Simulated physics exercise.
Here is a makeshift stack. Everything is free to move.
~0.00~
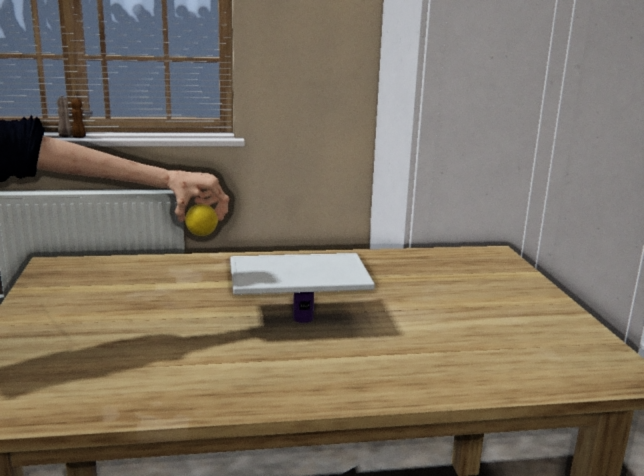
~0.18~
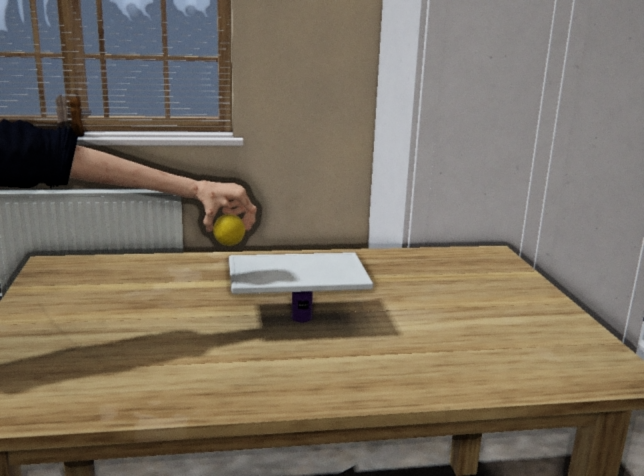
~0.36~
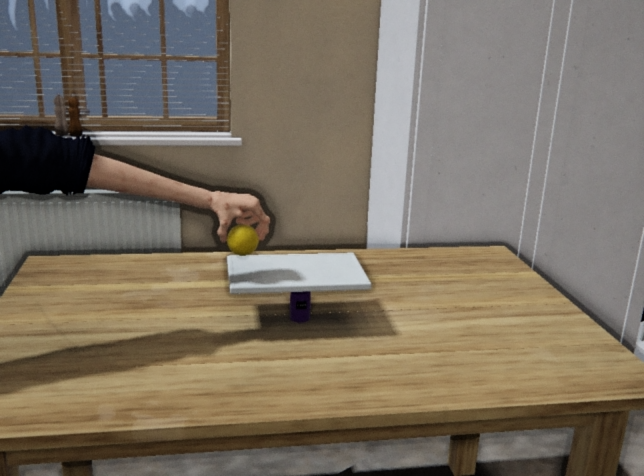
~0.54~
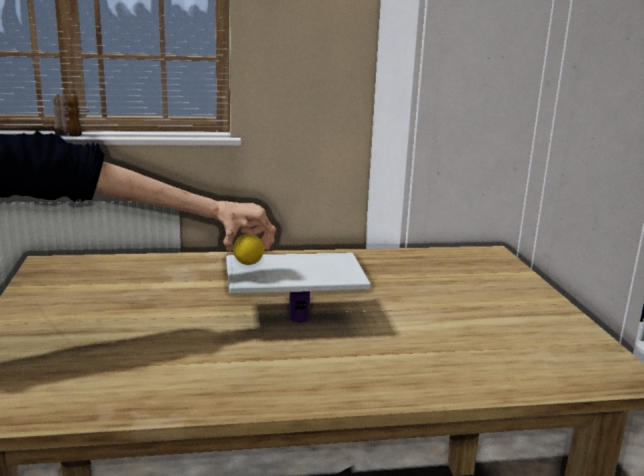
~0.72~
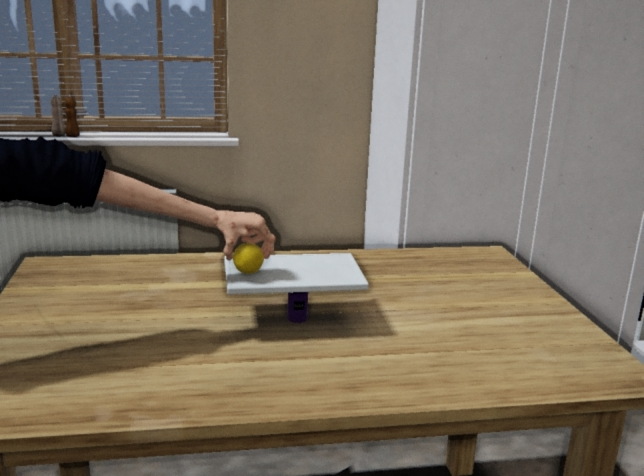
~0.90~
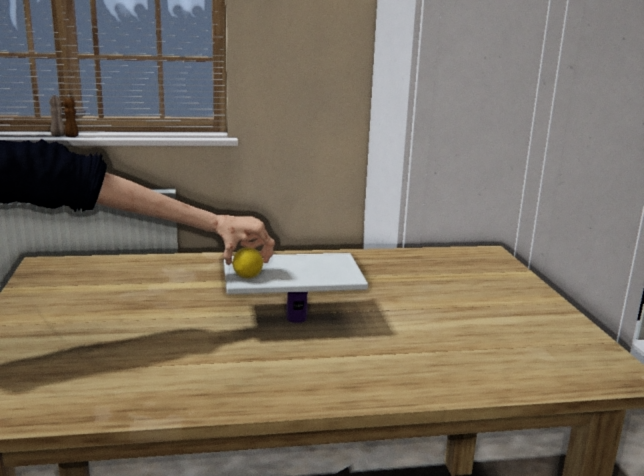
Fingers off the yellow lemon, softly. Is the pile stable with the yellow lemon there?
In the end the stack loses its balance.
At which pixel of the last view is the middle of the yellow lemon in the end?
At about (219, 318).
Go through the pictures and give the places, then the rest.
On its way; yellow lemon (202, 220); purple shaker (304, 298), in the first picture.
On its way; yellow lemon (229, 230); purple shaker (302, 297), in the second picture.
On its way; yellow lemon (243, 240); purple shaker (301, 297), in the third picture.
On its way; yellow lemon (249, 250); purple shaker (300, 297), in the fourth picture.
On its way; yellow lemon (248, 258); purple shaker (298, 297), in the fifth picture.
In place under the hand; yellow lemon (248, 263); purple shaker (297, 297), in the sixth picture.
By 1.20 s, yellow lemon now fallen; white lid tilted by 26°.
By 1.40 s, white lid tilted by 52°.
By 1.60 s, white lid tilted by 45°.
When it is over (3.5 s), fallen, yellow lemon; lying over in the stack, white lid; purple shaker as before. End places, in pixels of the last picture, yellow lemon near (220, 318). The stack comes apart.
